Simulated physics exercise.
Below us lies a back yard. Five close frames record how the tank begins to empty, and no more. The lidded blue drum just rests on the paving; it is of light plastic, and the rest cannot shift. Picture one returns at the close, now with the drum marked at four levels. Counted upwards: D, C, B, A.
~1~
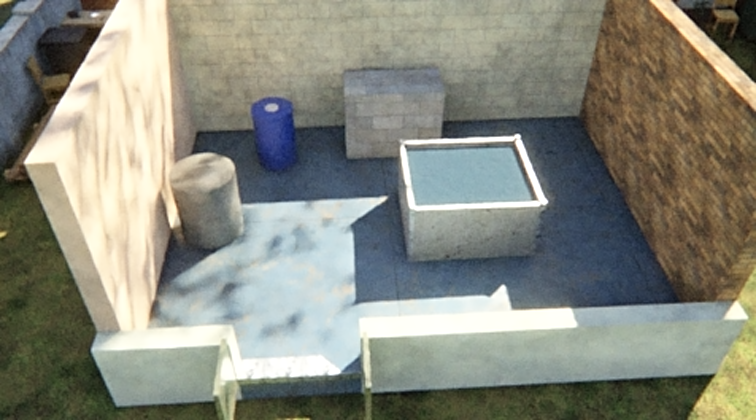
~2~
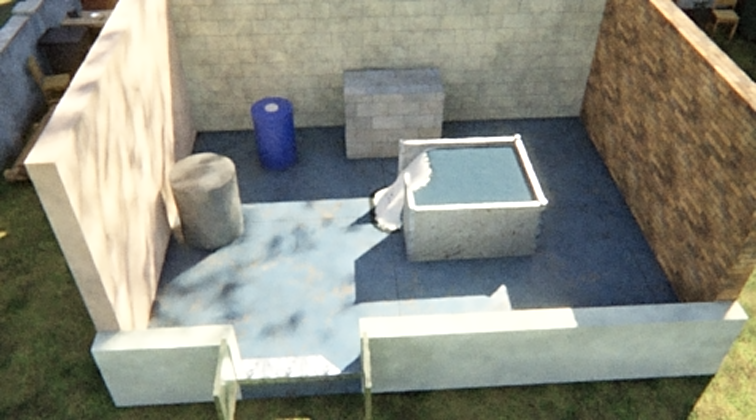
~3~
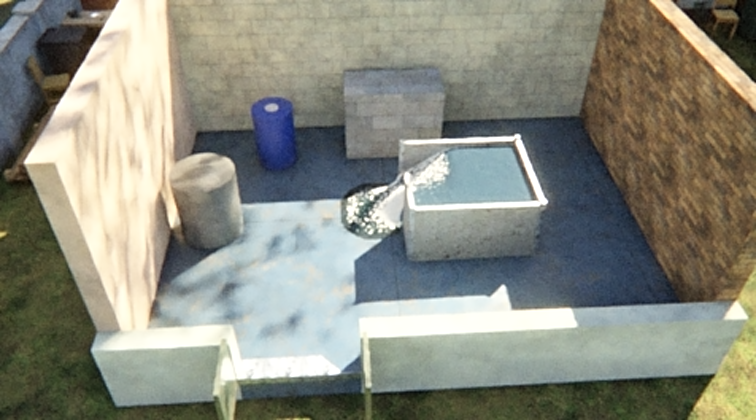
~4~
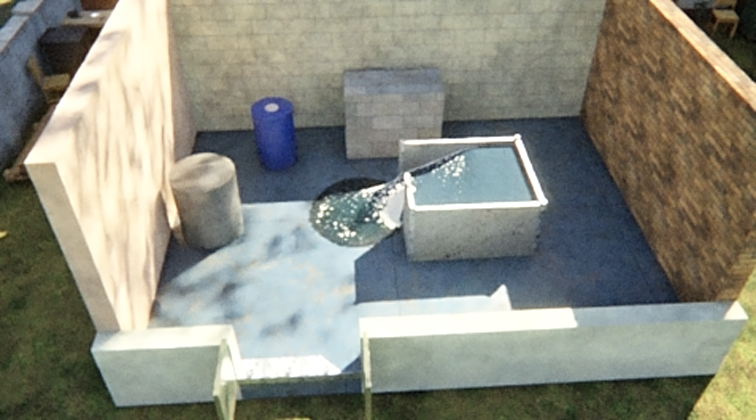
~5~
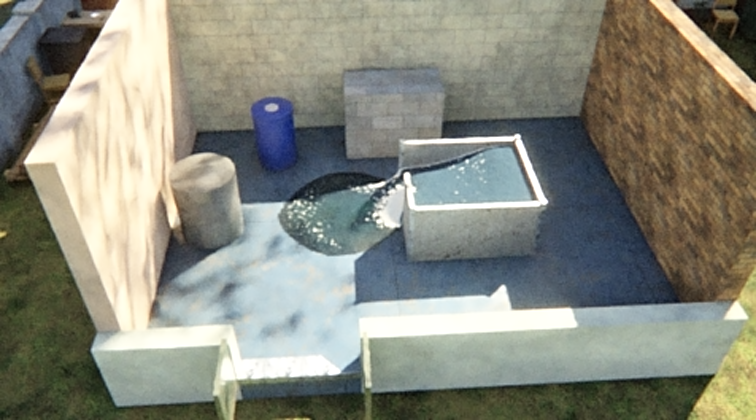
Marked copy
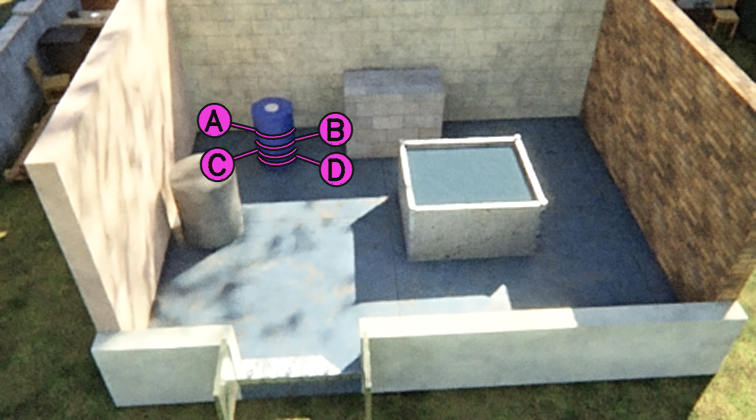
Water pouring over the left side of a full tank in a walled yard, a dark pool spreading leftward across the ground.
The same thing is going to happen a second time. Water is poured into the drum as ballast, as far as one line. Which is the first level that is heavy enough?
C is the one.
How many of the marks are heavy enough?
Three.
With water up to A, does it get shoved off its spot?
No.
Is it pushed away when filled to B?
No, not at all.
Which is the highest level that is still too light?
The answer is D.
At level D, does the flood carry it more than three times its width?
No, it does not.
In magenta, A at (273, 137); B at (275, 148); C at (276, 157); D at (277, 164); from the bottom up D, C, B, A.
If A is chosen, it does not move.
If B is chosen, it does not move.
If C is chosen, it does not move.
If D is chosen, it is pushed about twice its own width away.
